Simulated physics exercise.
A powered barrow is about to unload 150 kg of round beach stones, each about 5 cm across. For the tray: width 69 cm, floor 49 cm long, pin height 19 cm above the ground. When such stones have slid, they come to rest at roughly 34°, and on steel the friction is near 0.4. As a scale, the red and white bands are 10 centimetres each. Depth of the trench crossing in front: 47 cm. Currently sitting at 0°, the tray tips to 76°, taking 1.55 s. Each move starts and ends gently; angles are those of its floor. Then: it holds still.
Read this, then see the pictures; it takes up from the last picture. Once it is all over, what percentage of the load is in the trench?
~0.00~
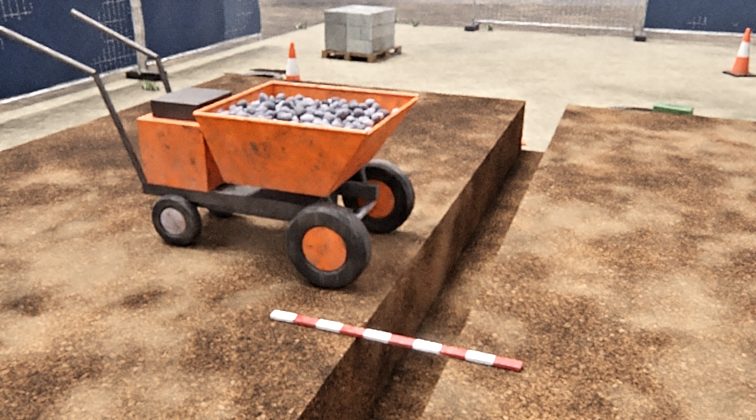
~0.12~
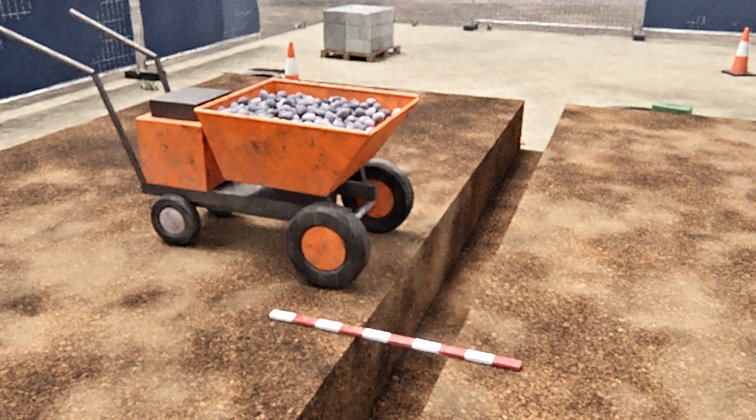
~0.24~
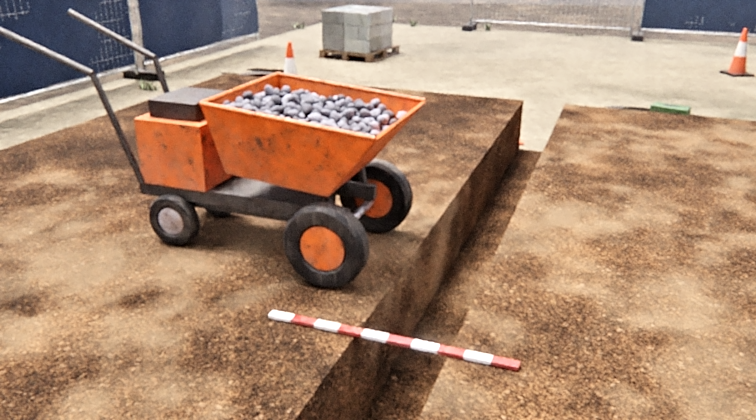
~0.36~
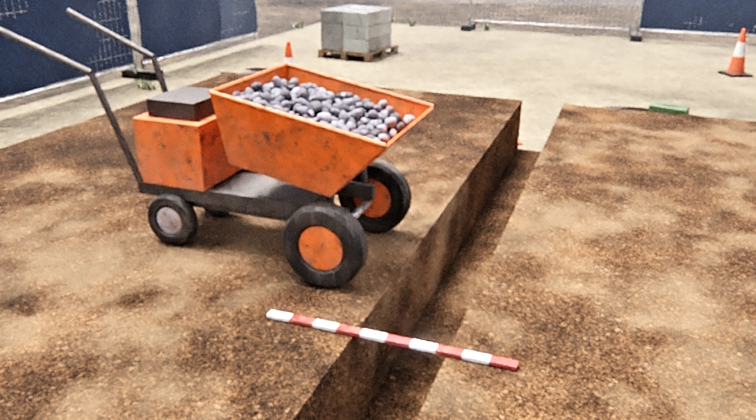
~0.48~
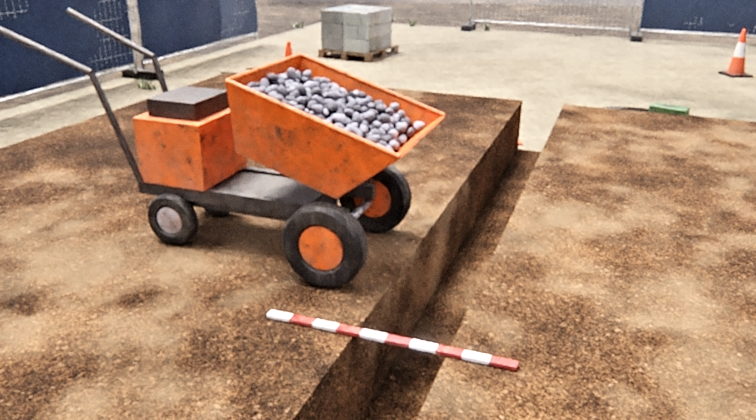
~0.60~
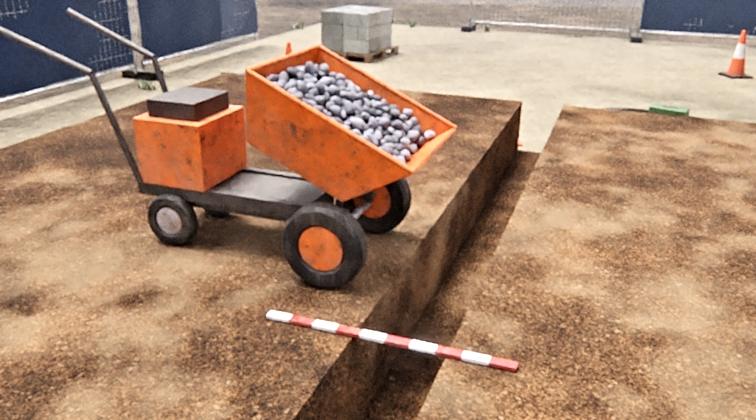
Roughly 35 percent of the load is in the trench.
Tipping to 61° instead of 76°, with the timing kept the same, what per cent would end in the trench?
In that case some 30 per cent.
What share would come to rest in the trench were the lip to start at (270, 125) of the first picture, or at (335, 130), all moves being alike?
First some 90, then 70 per cent.
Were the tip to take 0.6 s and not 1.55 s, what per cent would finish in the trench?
In that case some 20 per cent.
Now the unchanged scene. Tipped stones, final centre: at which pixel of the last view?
Their middle ends up near (517, 279).
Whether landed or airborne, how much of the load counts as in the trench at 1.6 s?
About 10%.
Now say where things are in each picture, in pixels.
Lip at (367, 134), floor tilted 0°, highest stones at (309, 106), in the first picture.
The tray is at 1°, its lip at (369, 135); the top of the load is at (297, 102); the stones move at 0.2 m/s on average, in the second picture.
Lip at (375, 139), floor tilted 5°, highest stones at (283, 97); the stones move at 0.3 m/s on average, in the third picture.
The tray is at 10°, its lip at (385, 146); the top of the load is at (279, 87); the stones move at 0.4 m/s on average, in the fourth picture.
The tray is at 17°, its lip at (399, 157); the top of the load is at (293, 77); the stones move at 0.5 m/s on average, in the fifth picture.
The tray is at 25°, its lip at (413, 172); the top of the load is at (310, 70); the stones move at 0.6 m/s on average, in the sixth picture.
After 1.2 s the floor is at 64°; 98 % in the tray, 1 % in the trench, 1 % past the trench; the foremost stones are at (491, 234).
After 1.6 s the floor is at 76°; 40 % in the tray, 8 % in the trench, 52 % past the trench; the foremost stones are at (651, 290).
After 2.0 s the floor is at 76°; 16 % in the tray, 17 % in the trench, 68 % past the trench; the foremost stones are at (747, 322).
After 4.0 s the floor is at 76°; 0 % in the tray, 35 % in the trench, 65 % past the trench; the foremost stones are past the picture's edge.
